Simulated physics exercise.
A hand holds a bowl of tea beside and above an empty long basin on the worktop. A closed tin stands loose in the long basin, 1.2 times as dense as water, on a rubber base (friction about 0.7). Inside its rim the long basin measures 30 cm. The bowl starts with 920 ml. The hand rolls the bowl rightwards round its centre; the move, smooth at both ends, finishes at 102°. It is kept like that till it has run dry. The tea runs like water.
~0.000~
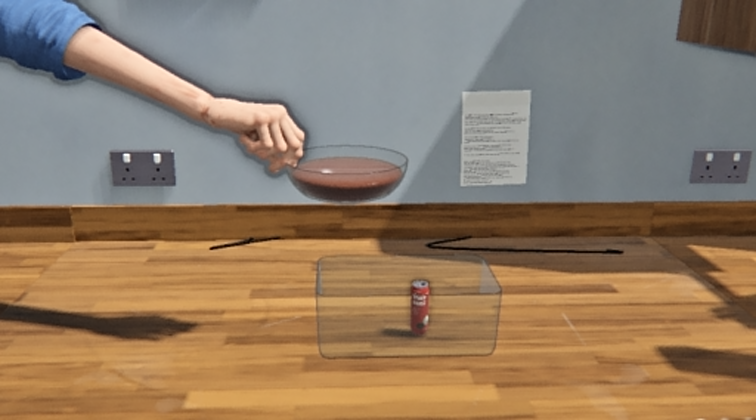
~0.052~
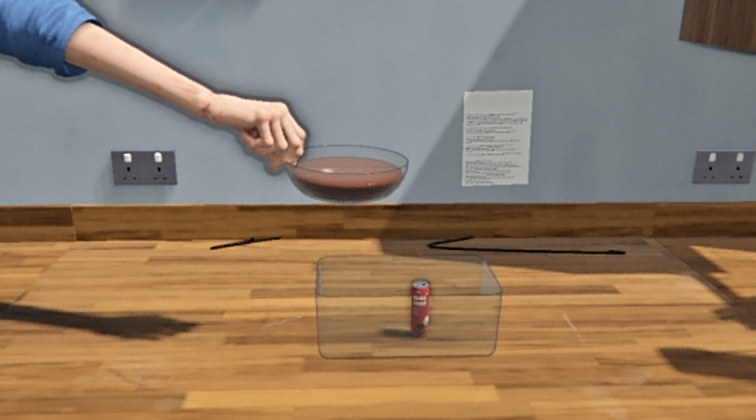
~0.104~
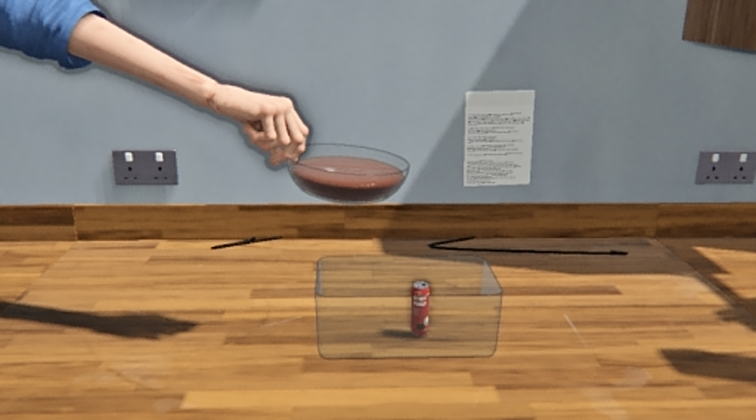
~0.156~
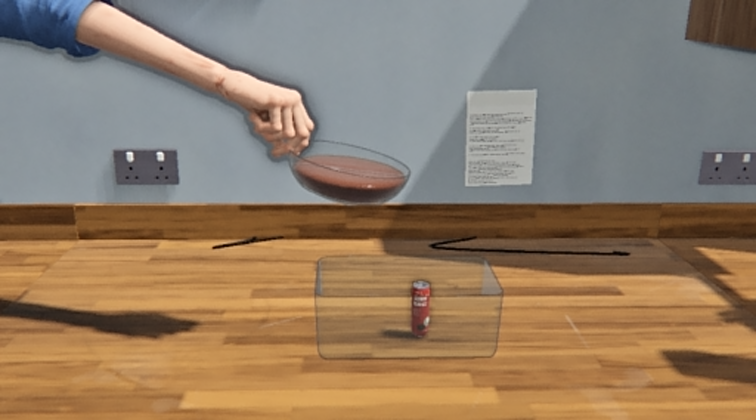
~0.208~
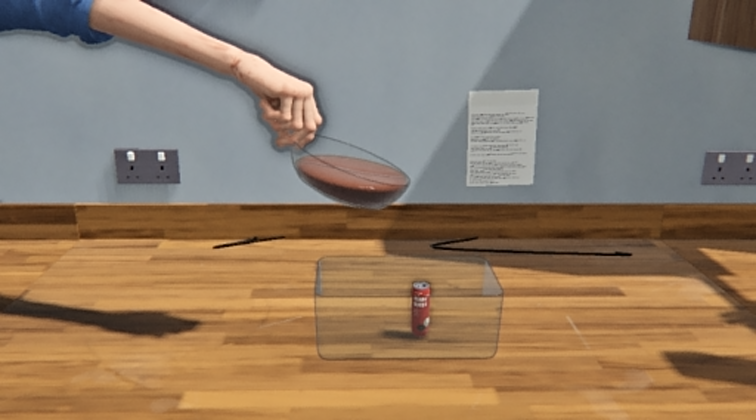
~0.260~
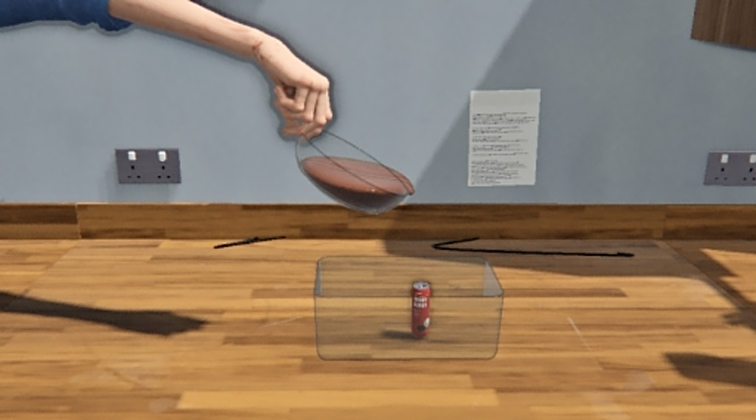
In this clip, a hand holds a glass bowl of reddish-brown liquid above a clear basin with a red tin standing inside, then smoothly tilts the bowl rightwards until the liquid reaches its lowered right edge.
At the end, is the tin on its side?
The tin stays up.
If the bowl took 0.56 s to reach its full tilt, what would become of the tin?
Then it keeps standing.
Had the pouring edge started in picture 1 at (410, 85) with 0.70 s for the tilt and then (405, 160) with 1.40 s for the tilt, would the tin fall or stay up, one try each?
First it falls; then it keeps standing.
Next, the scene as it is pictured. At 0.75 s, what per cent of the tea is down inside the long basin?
Some 76 per cent.
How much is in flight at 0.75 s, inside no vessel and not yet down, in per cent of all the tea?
Near 24 in a hundred.
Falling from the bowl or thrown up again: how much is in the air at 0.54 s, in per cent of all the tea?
Some 44 per cent.
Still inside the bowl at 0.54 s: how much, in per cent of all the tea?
About 5 per cent.
By 0.54 s the tilt is 90° and 5 per cent is still to pour; the tin stands where it began.
By 0.75 s the tilt is 102° and 0 per cent is still to pour; the tin stands where it began.
By 0.96 s the tilt is 102° and 0 per cent is still to pour; the tin stands where it began.
By 1.20 s the tilt is 102° and 0 per cent is still to pour; the tin stands where it began.
At rest the tin stands where it began.
